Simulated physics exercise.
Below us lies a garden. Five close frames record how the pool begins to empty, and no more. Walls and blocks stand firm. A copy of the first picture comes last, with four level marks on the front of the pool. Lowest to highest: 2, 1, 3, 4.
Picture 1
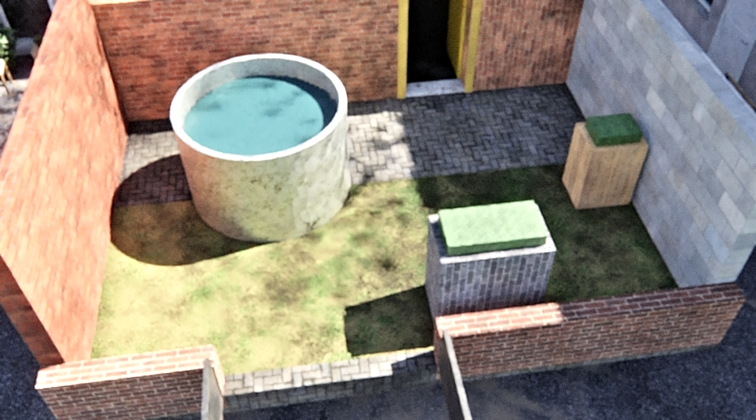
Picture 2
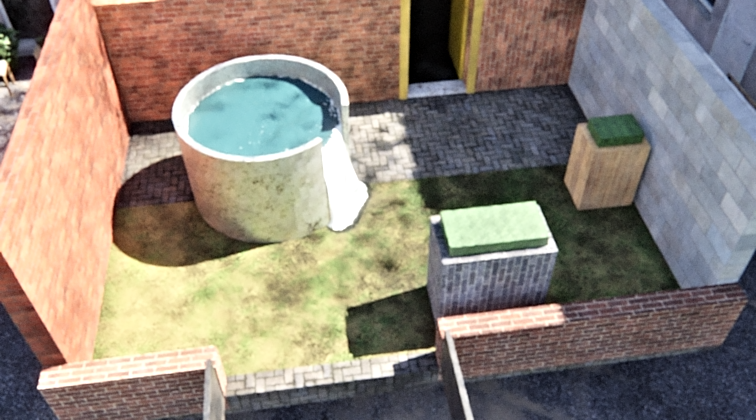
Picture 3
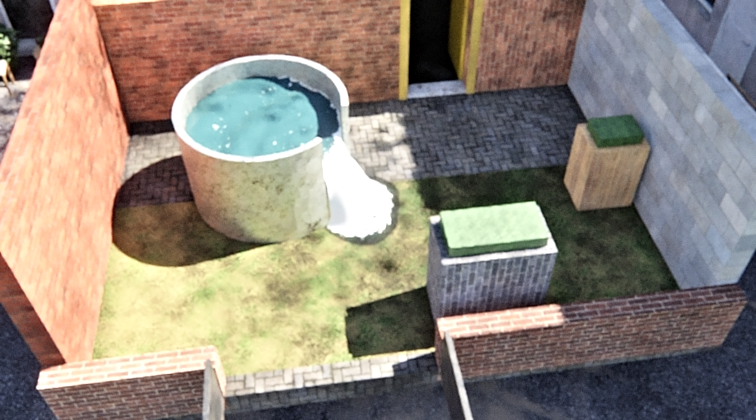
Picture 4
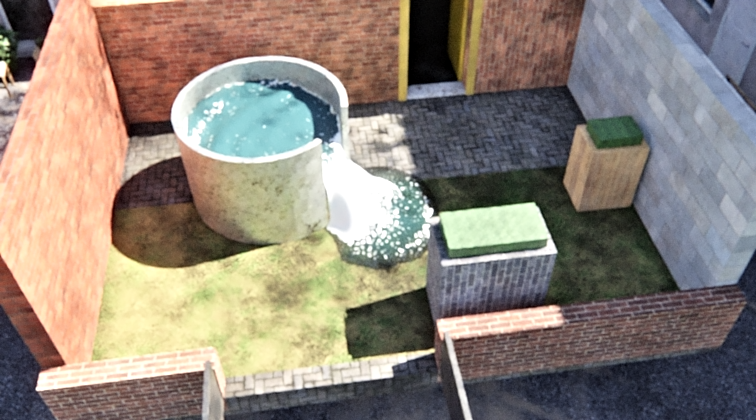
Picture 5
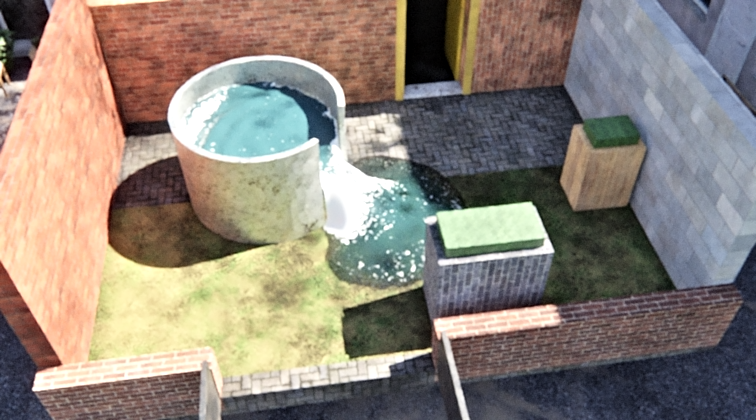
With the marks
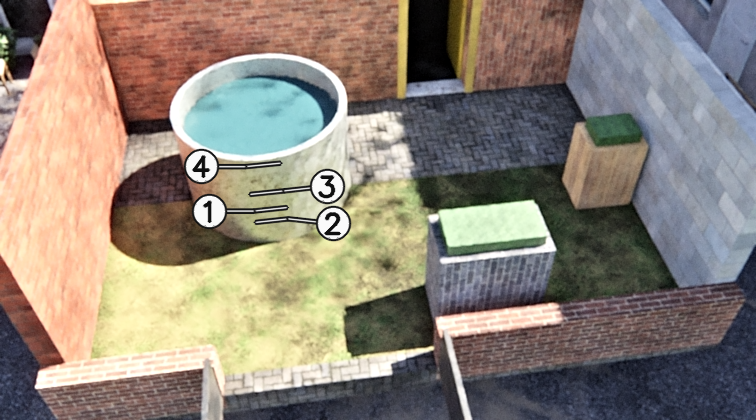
Round pool of water in a walled garden bursting open on its right side, white foaming water gushing out and spreading over grass and paving.
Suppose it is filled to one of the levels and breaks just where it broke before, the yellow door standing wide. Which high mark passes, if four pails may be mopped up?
3 will do.
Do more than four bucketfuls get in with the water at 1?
No, not at all.
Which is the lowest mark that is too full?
4 it is.
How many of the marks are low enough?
Three of the four.
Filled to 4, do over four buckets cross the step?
Yes.
On the marked copy, 1 at (270, 209); 2 at (272, 220); 3 at (267, 192); 4 at (262, 164); from the bottom up 2, 1, 3, 4.
Choosing 1, nothing gets over.
Choosing 2, nothing gets over.
Choosing 3, a bucket or two gets in.
Choosing 4, about 11 bucketfuls get in.
